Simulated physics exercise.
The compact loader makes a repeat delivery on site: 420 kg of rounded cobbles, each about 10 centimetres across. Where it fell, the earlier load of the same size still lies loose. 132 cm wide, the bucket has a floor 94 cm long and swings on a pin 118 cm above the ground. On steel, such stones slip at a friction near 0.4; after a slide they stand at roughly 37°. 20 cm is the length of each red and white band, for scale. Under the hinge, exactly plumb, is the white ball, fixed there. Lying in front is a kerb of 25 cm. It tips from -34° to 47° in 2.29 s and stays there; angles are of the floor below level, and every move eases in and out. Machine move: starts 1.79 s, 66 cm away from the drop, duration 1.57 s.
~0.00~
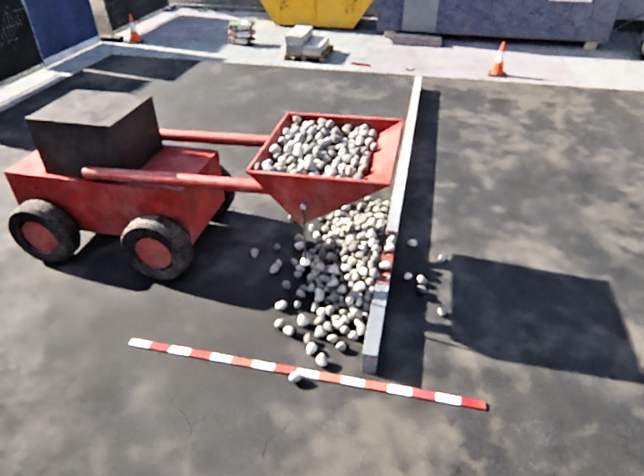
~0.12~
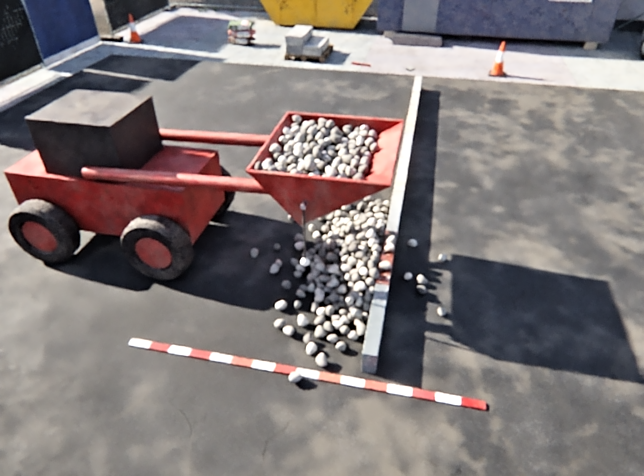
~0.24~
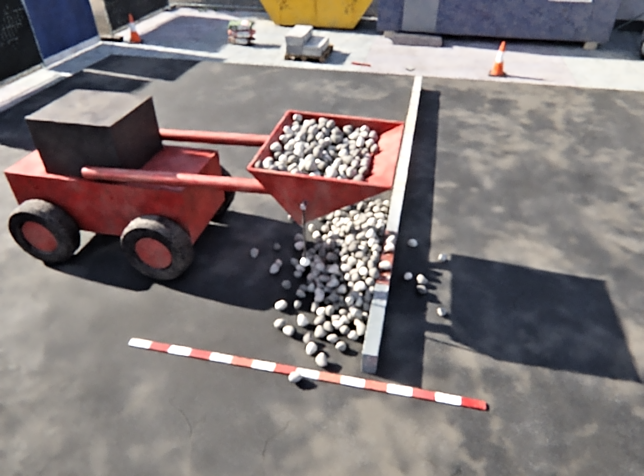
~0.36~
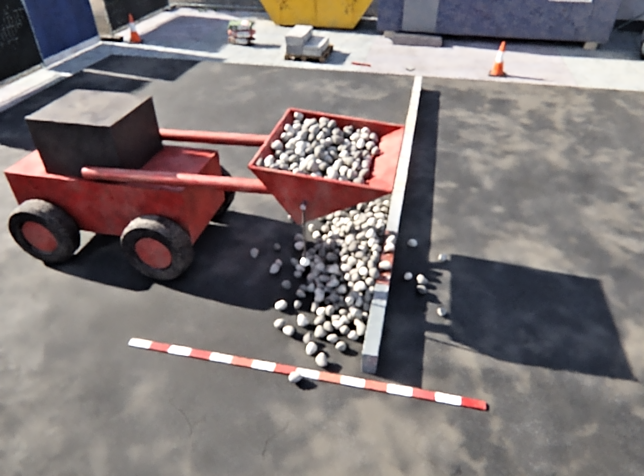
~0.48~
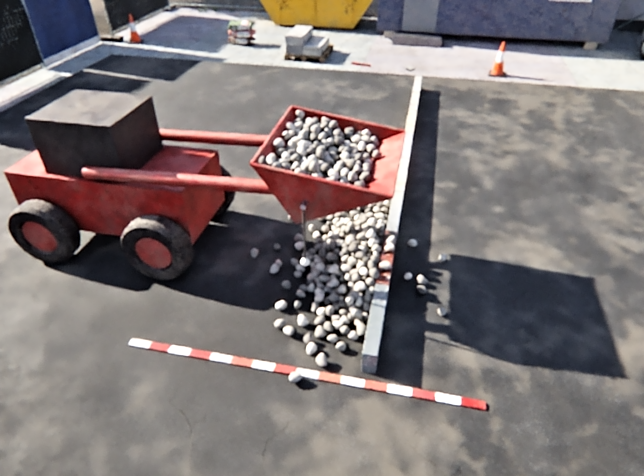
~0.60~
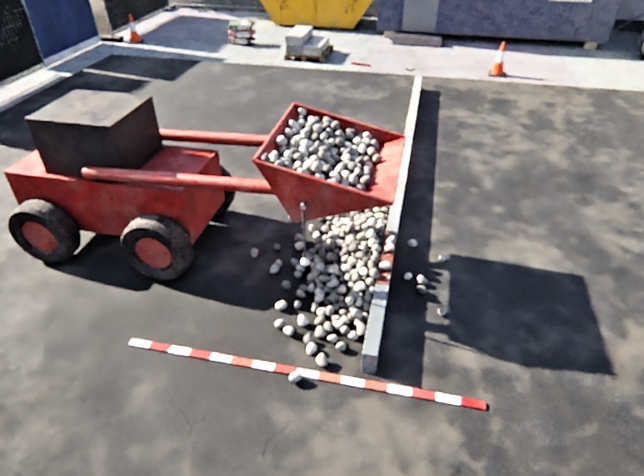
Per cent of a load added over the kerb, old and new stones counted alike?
Some 43 %.
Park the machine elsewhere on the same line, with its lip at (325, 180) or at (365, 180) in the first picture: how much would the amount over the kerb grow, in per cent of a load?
About 0 per cent from the first spot and 15 per cent from the second.
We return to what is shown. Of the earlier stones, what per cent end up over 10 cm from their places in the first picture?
Close to 10 per cent.
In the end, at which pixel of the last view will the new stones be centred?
Around (382, 260).
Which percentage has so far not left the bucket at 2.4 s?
Around 0 per cent of the load is still inside.
After 1.7 s the floor is at 34°; in per cent of one load, 89 in the bucket, 109 on this side of the kerb, 2 over the kerb; the foremost stones are at (417, 262).
After 2.4 s the floor is at 47°; in per cent of one load, 1 in the bucket, 160 on this side of the kerb, 39 over the kerb; the foremost stones are at (472, 263).
After 3.8 s the floor is at 47°; in per cent of one load, 0 in the bucket, 155 on this side of the kerb, 45 over the kerb; the foremost stones are at (518, 277).
After 6.6 s the floor is at 47°; in per cent of one load, 0 in the bucket, 155 on this side of the kerb, 45 over the kerb; the foremost stones are at (518, 277). Net gain over the kerb, 43.
